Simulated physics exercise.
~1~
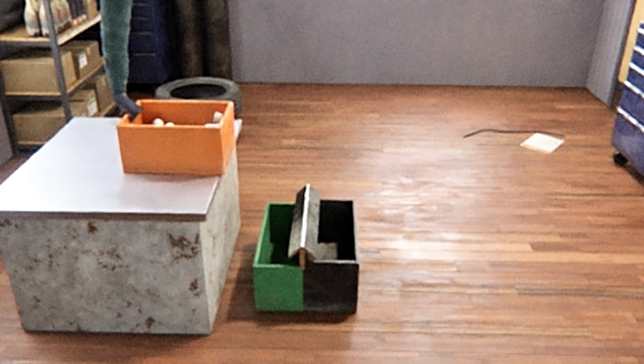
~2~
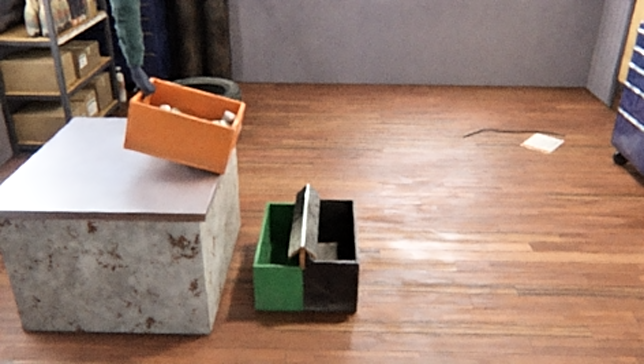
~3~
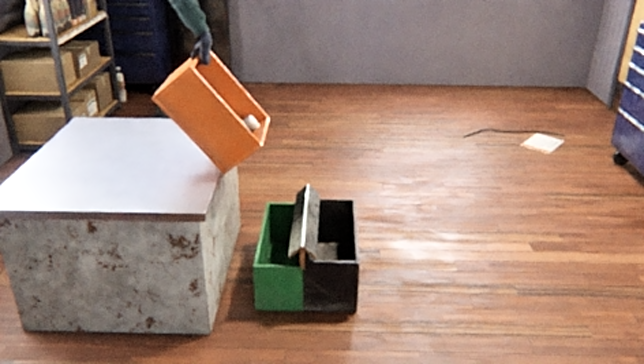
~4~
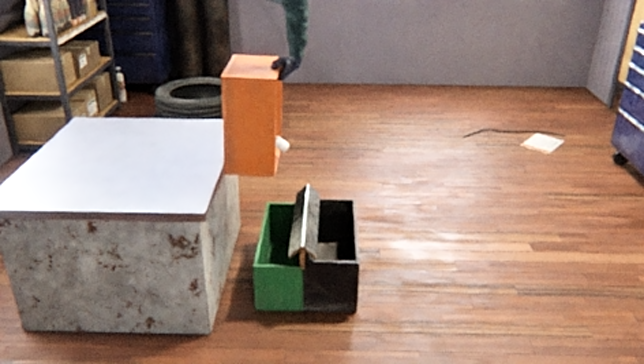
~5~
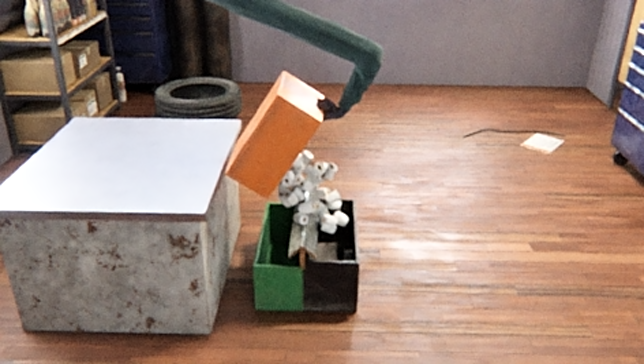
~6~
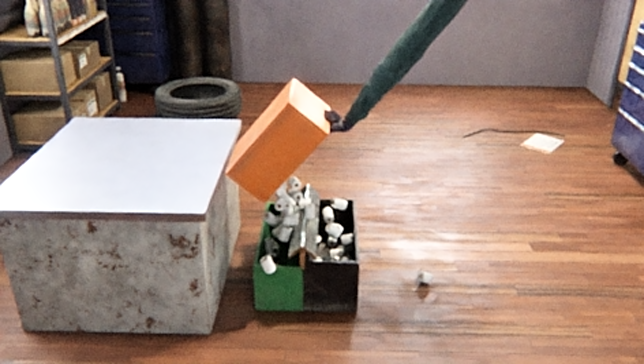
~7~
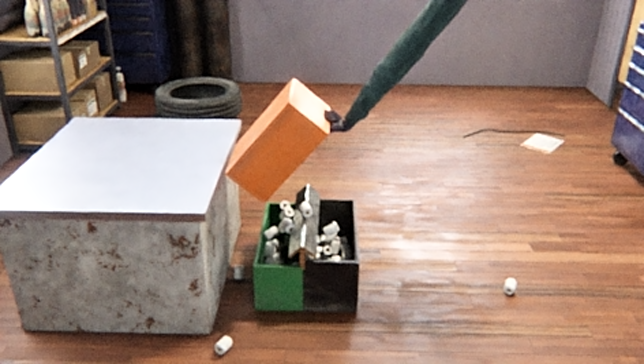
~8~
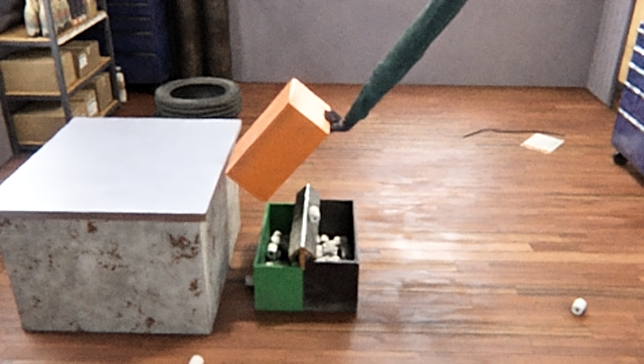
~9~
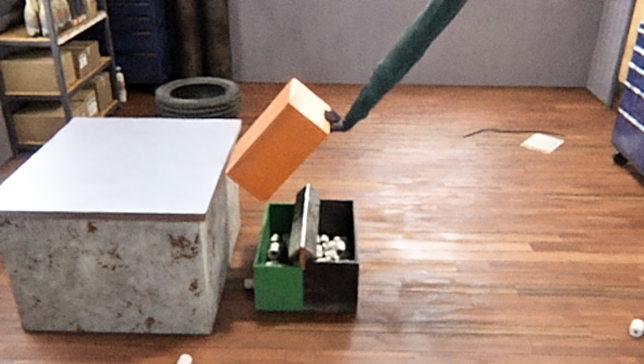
In a workshop with a wooden floor, an orange box of small white rolls sits on a bench above an empty green tote and black bin divided by a steel ridge. A dark green arm tips the box over the bench's right edge until it stands on end, and one roll slips out. As it tilts further, the rest pour in a clump onto the ridge and split to both sides. A few bounce onto the floor and roll away left and right. The box stays tipped, with rolls settled in both containers, more of them in the black bin.
